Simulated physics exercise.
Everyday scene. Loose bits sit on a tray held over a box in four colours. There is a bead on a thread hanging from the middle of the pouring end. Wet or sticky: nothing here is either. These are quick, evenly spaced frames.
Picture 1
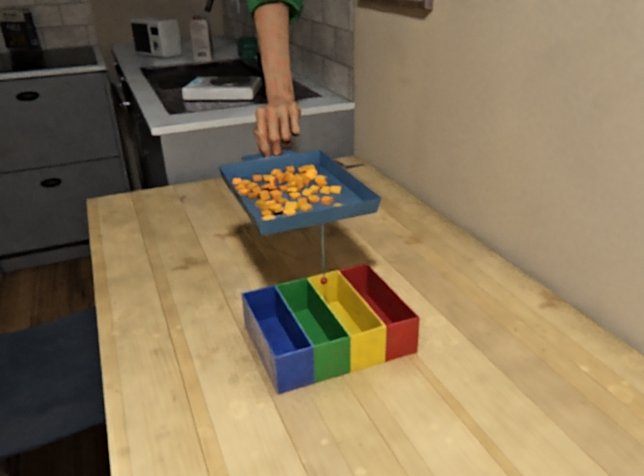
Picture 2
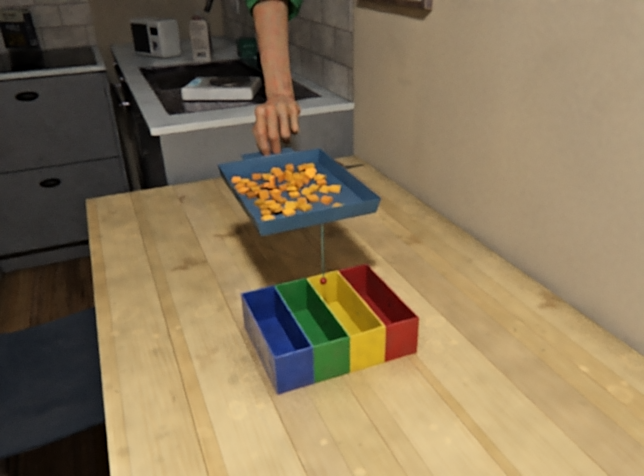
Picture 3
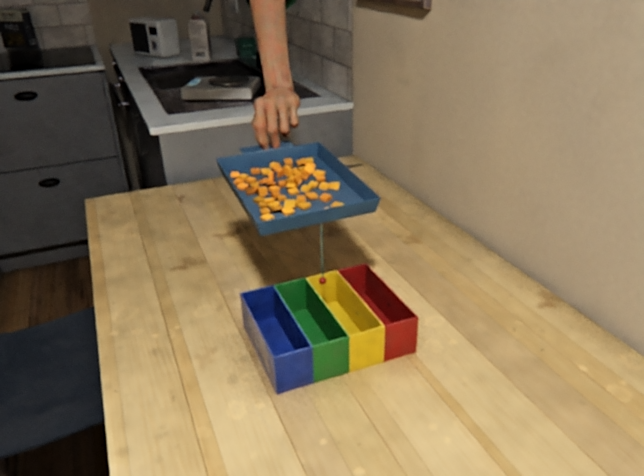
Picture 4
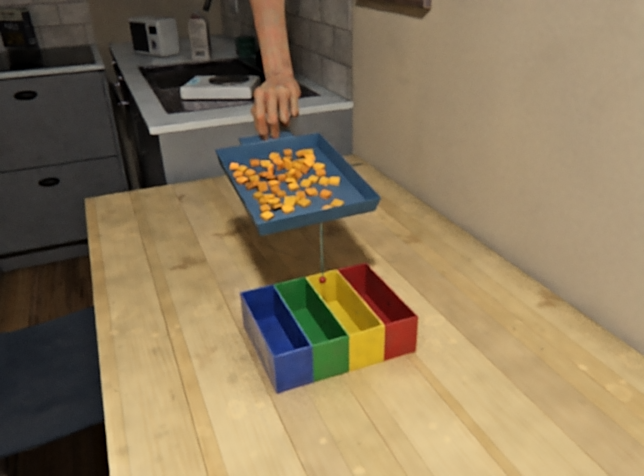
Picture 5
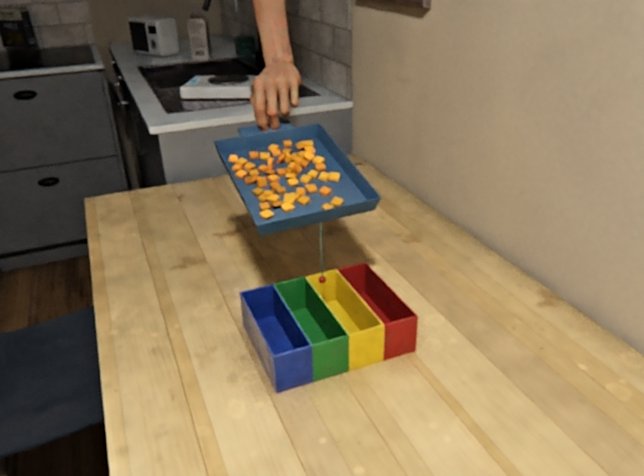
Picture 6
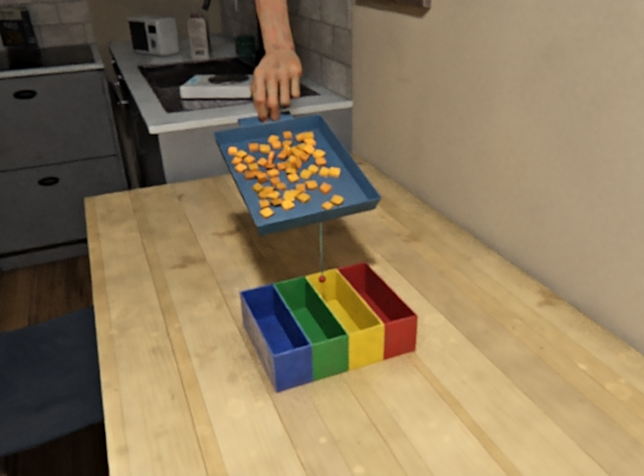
In a kitchen, a hand gradually tilting a blue tray of small orange pieces above a four-coloured box on a wooden table.
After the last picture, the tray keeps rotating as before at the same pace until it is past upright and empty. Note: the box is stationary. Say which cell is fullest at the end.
The green cell is fullest at the end.
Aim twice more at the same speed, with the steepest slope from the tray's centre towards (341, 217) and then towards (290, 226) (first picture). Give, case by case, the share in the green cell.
So it's 0 percent with the first slope and 30 percent with the other.
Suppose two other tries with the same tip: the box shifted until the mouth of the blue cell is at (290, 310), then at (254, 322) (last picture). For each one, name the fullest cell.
So it's blue for the first shift and green for the second.
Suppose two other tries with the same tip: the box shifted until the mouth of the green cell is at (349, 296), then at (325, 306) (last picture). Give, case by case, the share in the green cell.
It comes to roughly 20 per cent in one try and roughly 30 per cent in the next.
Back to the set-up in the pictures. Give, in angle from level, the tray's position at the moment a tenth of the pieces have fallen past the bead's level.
About 110° of tilt.
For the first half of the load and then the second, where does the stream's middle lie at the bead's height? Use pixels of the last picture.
The opening half passes (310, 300), the closing half (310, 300).
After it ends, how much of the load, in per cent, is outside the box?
Roughly 0 per cent.
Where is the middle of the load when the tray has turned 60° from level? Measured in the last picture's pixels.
The load is centred around (300, 198).
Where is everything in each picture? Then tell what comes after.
Corners of the pouring end at (261, 220) and (377, 197), level; middle of the load at (292, 187), small crackers; bead on its thread at (324, 281); blue cell at (295, 367); green cell at (332, 356); yellow cell at (368, 346); red cell at (402, 336), in the first picture.
Corners of the pouring end at (260, 220) and (377, 197), level; middle of the load at (292, 186), in the second picture.
Corners of the pouring end at (260, 221) and (376, 197), tipped barely, level across its low end; middle of the load at (291, 182), in the third picture.
Corners of the pouring end at (260, 221) and (376, 197), tipped a little, level across its low end; middle of the load at (291, 176), in the fourth picture.
Corners of the pouring end at (260, 222) and (377, 196), tipped a little, level across its low end; middle of the load at (290, 171), in the fifth picture.
Corners of the pouring end at (260, 223) and (377, 196), tipped clearly, level across its low end; middle of the load at (290, 166); blue cell at (294, 365); green cell at (331, 355); yellow cell at (366, 344); red cell at (400, 334), in the sixth picture.
Soon after the last picture, tray tipped steeply; all on the tray.
A little later, tray tipped right over; nearly all on the tray; a stray few in the yellow cell; a stray few in the red cell; a stray few falling or outside the box.
Later still, tray tipped past a quarter turn; about a third in the green cell; about a quarter in the blue cell; about a quarter in the yellow cell; a small part in the red cell; a stray few falling or outside the box.
At rest, tray tipped past a quarter turn; about a third in the green cell; about a quarter in the blue cell; about a quarter in the yellow cell; a small part in the red cell; a stray few outside the box.
